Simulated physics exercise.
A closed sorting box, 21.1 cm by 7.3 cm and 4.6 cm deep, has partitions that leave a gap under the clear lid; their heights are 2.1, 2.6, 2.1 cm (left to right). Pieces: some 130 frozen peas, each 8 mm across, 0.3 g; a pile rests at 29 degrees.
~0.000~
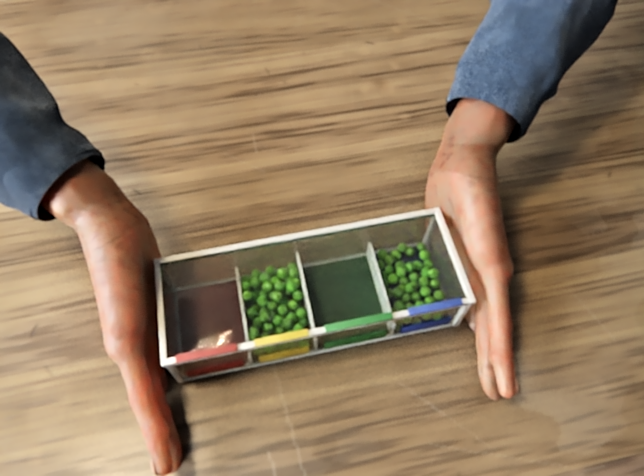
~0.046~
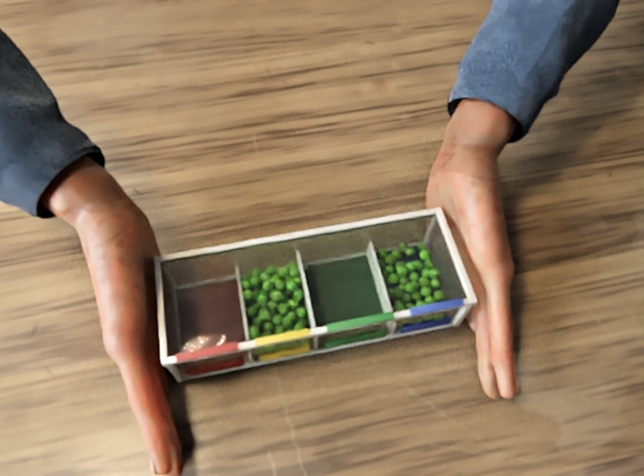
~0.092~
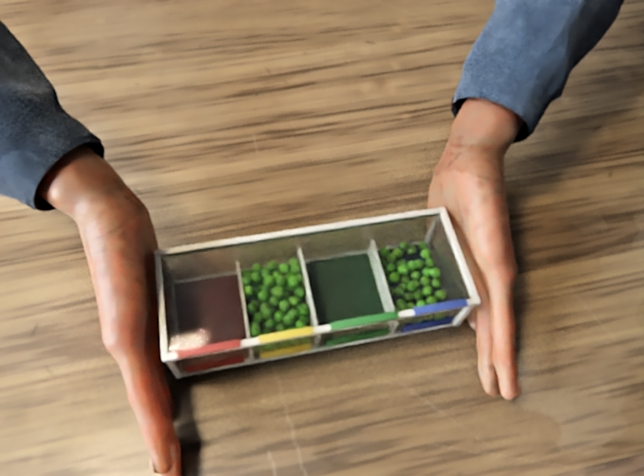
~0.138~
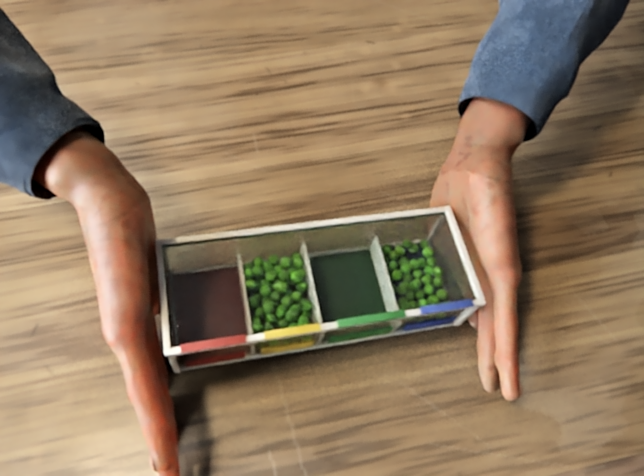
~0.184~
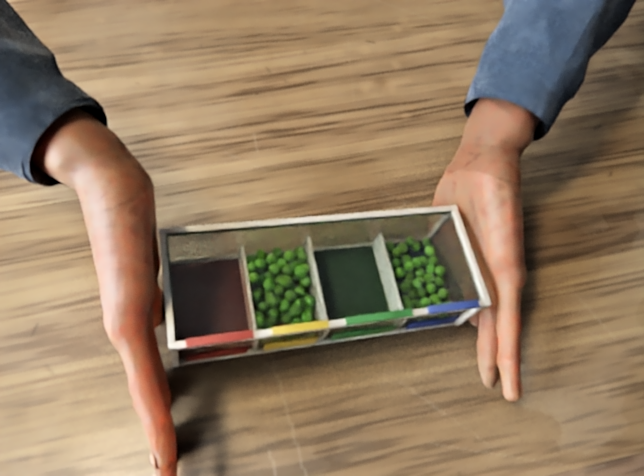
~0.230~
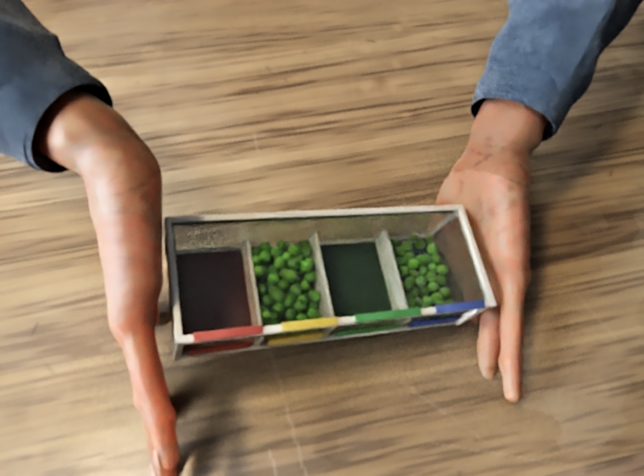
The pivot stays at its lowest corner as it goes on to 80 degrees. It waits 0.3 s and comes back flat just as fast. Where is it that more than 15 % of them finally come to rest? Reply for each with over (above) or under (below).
Red compartment - under, blue compartment - over, green compartment - under, yellow compartment - over.
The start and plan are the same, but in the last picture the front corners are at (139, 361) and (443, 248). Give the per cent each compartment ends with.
Red = 40 %; blue = 20 %; green = 5 %; yellow = 35 %.
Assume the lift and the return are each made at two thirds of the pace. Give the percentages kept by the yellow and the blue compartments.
Then yellow would have 50 percent and blue 50 percent.
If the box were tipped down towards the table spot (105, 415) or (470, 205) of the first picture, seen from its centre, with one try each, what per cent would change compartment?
That would be close to 40 per cent and then close to 25 per cent.
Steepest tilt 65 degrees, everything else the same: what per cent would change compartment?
Some 5 per cent.
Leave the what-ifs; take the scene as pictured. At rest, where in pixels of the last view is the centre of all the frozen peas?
Estimated resting centre: Around (402, 302).
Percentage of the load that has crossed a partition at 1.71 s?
Estimate: Roughly 20 in a hundred.
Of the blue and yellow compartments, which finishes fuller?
It is the blue one.
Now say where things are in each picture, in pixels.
The first picture shows box tilt 0 degrees, front corners at (168, 360) and (468, 299); blue 35 %, yellow 65 %.
The second picture shows box tilt 1 degrees, front corners at (168, 358) and (469, 299).
The third picture shows box tilt 3 degrees, front corners at (169, 355) and (472, 300), lowest corner right front.
The fourth picture shows box tilt 8 degrees, front corners at (171, 349) and (478, 300), lowest corner right front.
The fifth picture shows box tilt 12 degrees, front corners at (175, 343) and (483, 301), lowest corner right front.
The sixth picture shows box tilt 16 degrees, front corners at (182, 337) and (488, 302), lowest corner right front; blue 35 %, yellow 65 %. Its pace works out near 95 degrees a second.
Then, at 1.12 s, tilt 80 degrees; blue 40 %, green 5 %, yellow 50 %.
After 1.71 s, tilt 41 degrees; blue 55 %, yellow 45 %.
After 2.35 s, tilt 0 degrees; blue 55 %, yellow 45 %.
By 2.9 s all is still; red 0 %, blue 55 %, green 0 %, yellow 45 %.
